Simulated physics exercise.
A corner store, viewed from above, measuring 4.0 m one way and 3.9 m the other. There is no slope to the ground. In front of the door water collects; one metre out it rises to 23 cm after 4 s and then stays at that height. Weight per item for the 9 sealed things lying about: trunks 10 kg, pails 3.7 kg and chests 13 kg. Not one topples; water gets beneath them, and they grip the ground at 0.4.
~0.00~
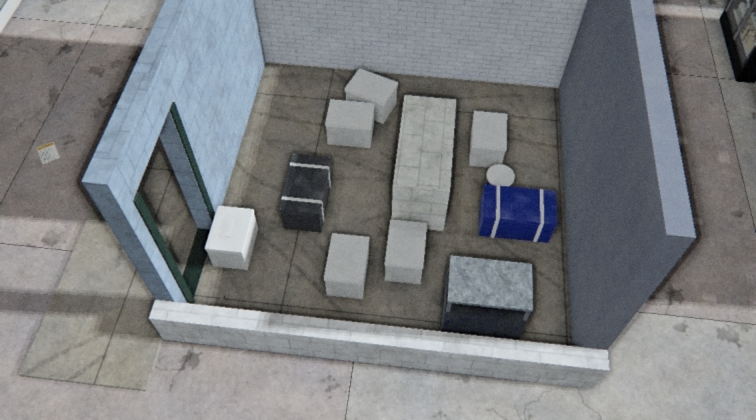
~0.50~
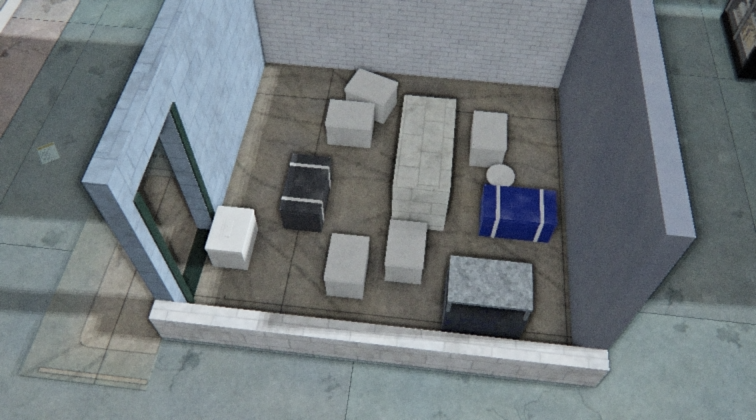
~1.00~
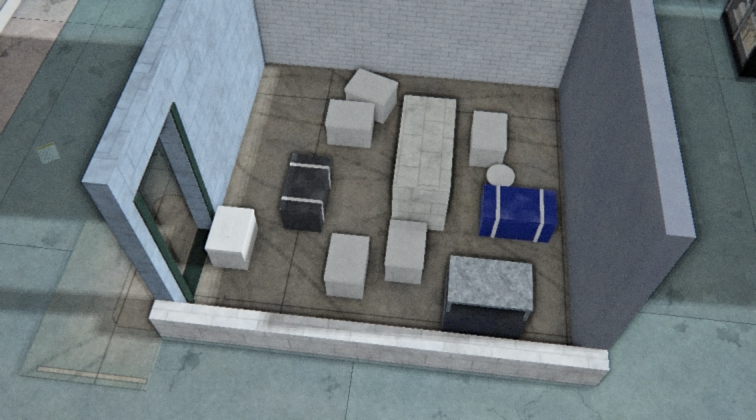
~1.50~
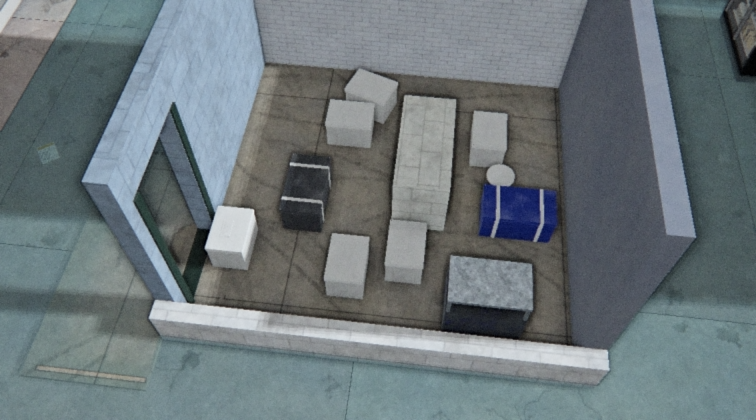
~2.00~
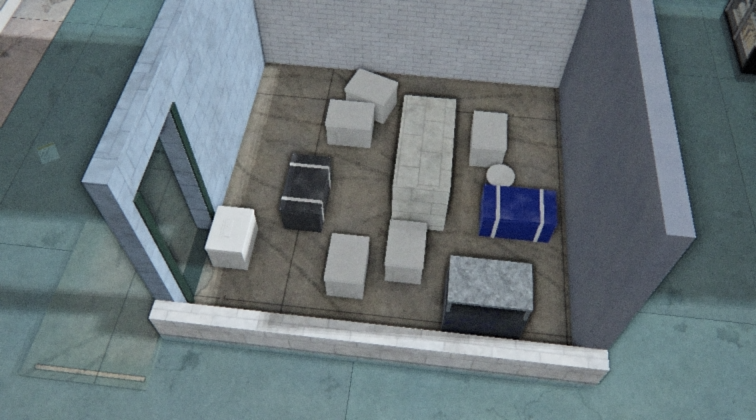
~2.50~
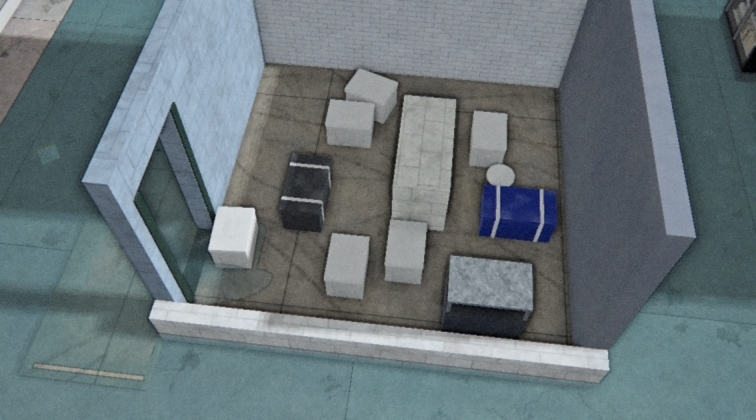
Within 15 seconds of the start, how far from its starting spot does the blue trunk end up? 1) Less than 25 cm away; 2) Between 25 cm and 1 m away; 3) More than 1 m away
Option 3: More than 1 m away.
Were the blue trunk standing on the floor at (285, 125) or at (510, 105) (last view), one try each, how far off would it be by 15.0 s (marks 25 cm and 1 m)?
From the first spot it would drift a bit, and from the second it would go a long distance.
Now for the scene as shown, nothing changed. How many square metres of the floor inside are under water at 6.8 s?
That flooded area is roughly 11.0 m2.
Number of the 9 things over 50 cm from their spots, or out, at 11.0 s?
8.
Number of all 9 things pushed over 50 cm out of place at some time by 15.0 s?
9.
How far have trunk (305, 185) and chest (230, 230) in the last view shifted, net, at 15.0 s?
First 60 cm, then 120 cm.
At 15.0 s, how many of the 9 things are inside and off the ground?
At that moment it comes to 9.
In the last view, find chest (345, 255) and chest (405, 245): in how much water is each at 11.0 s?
First about 6 cm, second about 11 cm.
After 3.5 s the blue trunk is near (520, 204), 0.0 m from its start, aground; 0 afloat.
After 6.8 s the blue trunk is near (529, 196), 0.2 m from its start, aground; 2 afloat.
After 11.0 s the blue trunk is near (524, 89), 1.7 m from its start, afloat; 7 afloat.
After 15.0 s the blue trunk is near (400, 82), 2.2 m from its start, afloat; 9 afloat.
